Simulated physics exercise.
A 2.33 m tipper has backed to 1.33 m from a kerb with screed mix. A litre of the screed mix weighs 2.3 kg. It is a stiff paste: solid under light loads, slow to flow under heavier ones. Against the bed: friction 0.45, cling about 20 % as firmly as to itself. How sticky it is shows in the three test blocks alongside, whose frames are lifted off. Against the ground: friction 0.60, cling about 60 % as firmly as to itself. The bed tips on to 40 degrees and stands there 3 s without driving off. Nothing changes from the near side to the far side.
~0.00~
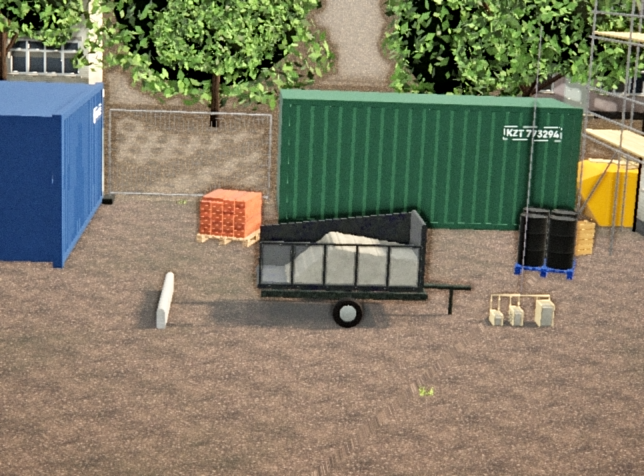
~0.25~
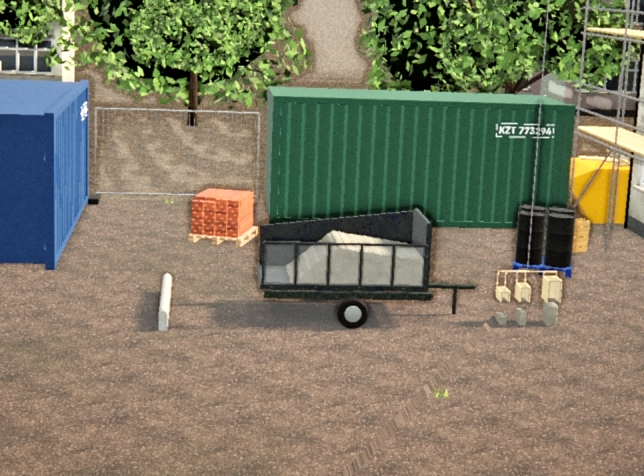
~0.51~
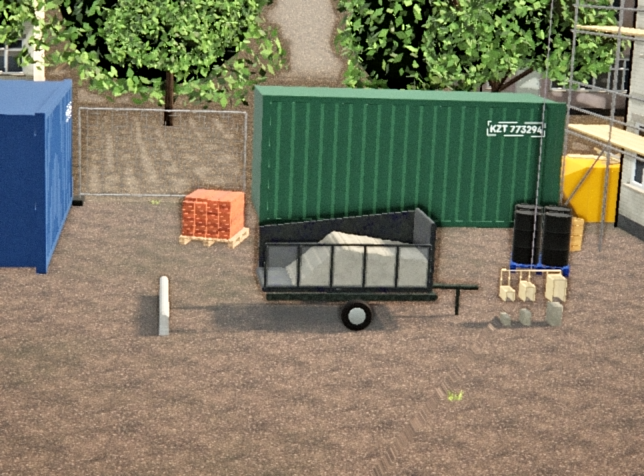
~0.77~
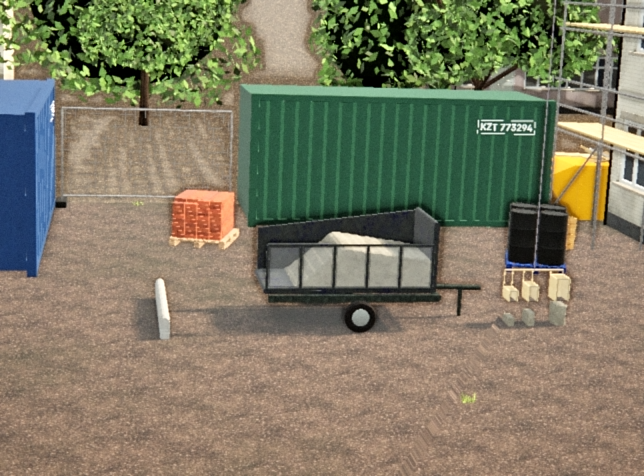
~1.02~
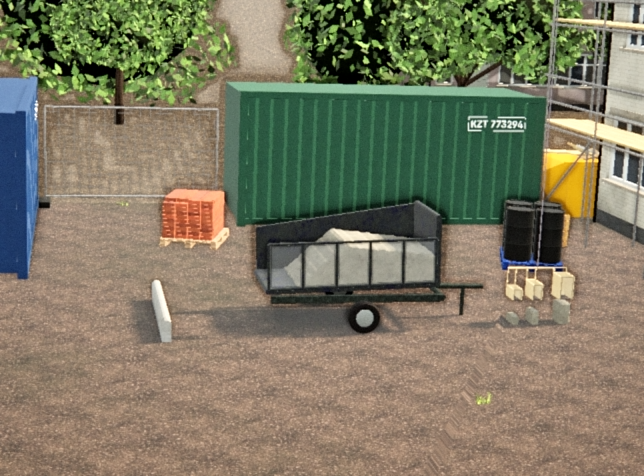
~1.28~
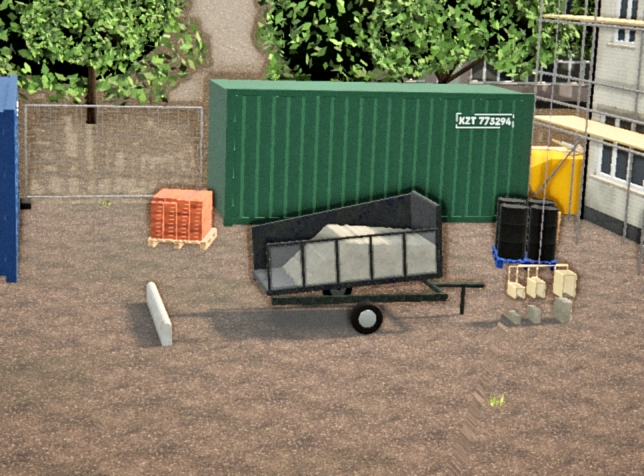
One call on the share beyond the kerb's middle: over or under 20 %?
The share beyond the kerb's middle is under 20 %.
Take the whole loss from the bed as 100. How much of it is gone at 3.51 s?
About 0 %.
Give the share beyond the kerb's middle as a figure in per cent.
Near 6 %.
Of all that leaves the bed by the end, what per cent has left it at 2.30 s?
Some 0 per cent.
After 2.30 s, the tilt is 16 degrees, all is on the bed and 0 % past the kerb's middle.
After 3.51 s, the tilt is 29 degrees, 98 % is on the bed and 0 % past the kerb's middle.
After 4.72 s, the tilt is 40 degrees, none is on the bed and 2 % past the kerb's middle.
After 5.94 s, the tilt is 40 degrees, none is on the bed and 6 % past the kerb's middle.
After 7.64 s, at the end, the tilt is 40 degrees, none is on the bed and 6 % past the kerb's middle.
